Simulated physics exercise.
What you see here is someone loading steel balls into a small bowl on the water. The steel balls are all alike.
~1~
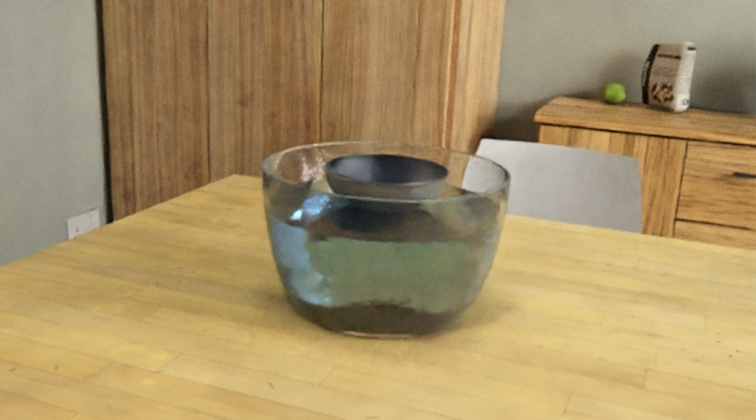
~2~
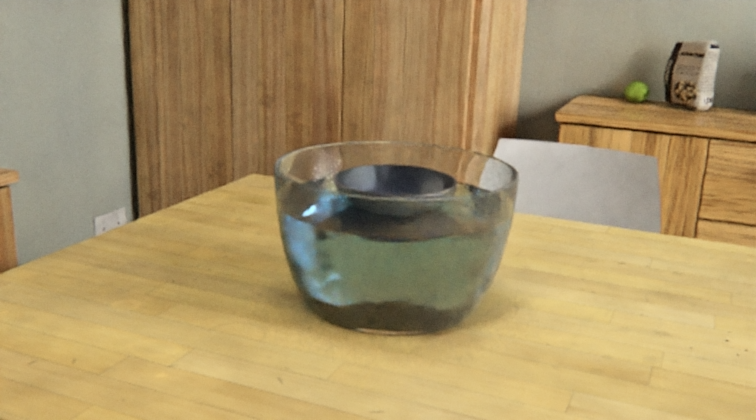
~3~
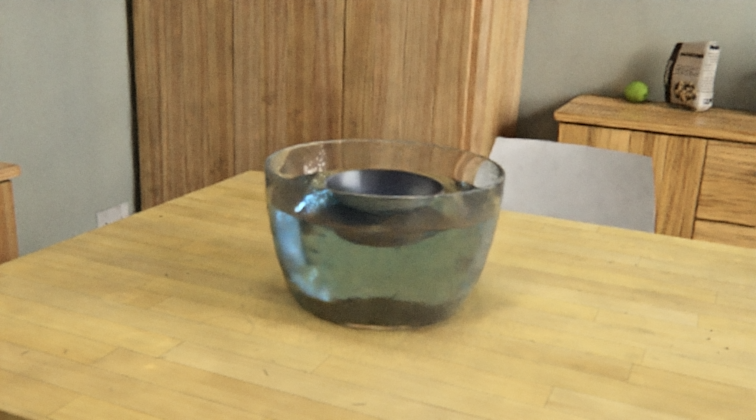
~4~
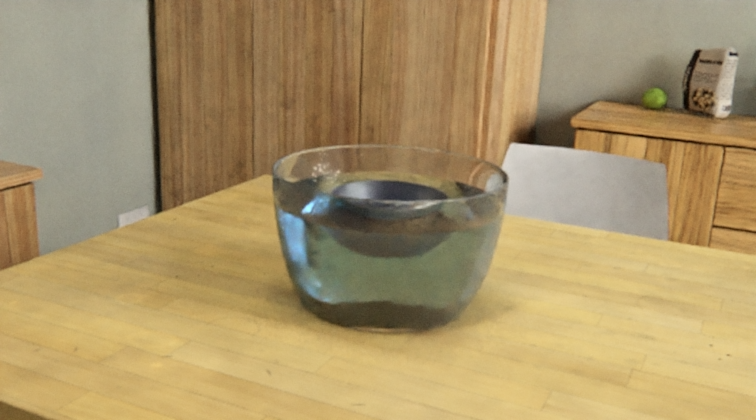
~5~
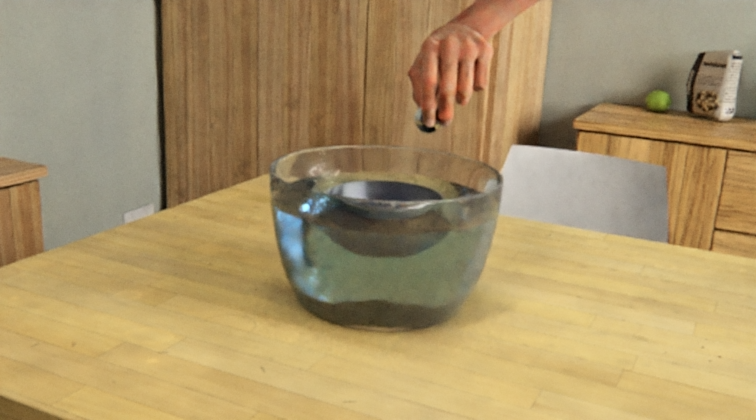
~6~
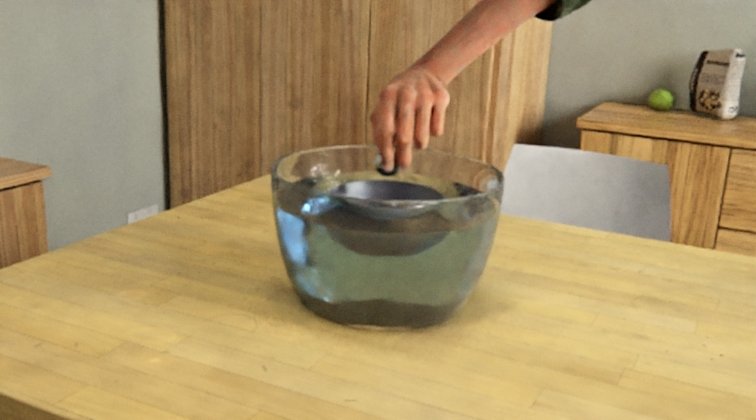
Hand reaching in and lowering a small ball over a dark floating bowl after it settles lower in a glass water bowl.
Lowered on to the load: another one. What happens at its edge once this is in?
It is going to lose its buoyancy after this.
Next, the steel ball is in and the small bowl dips.
After that, water pours in over its edge.
Finally, the small bowl lies on the bottom with its load.
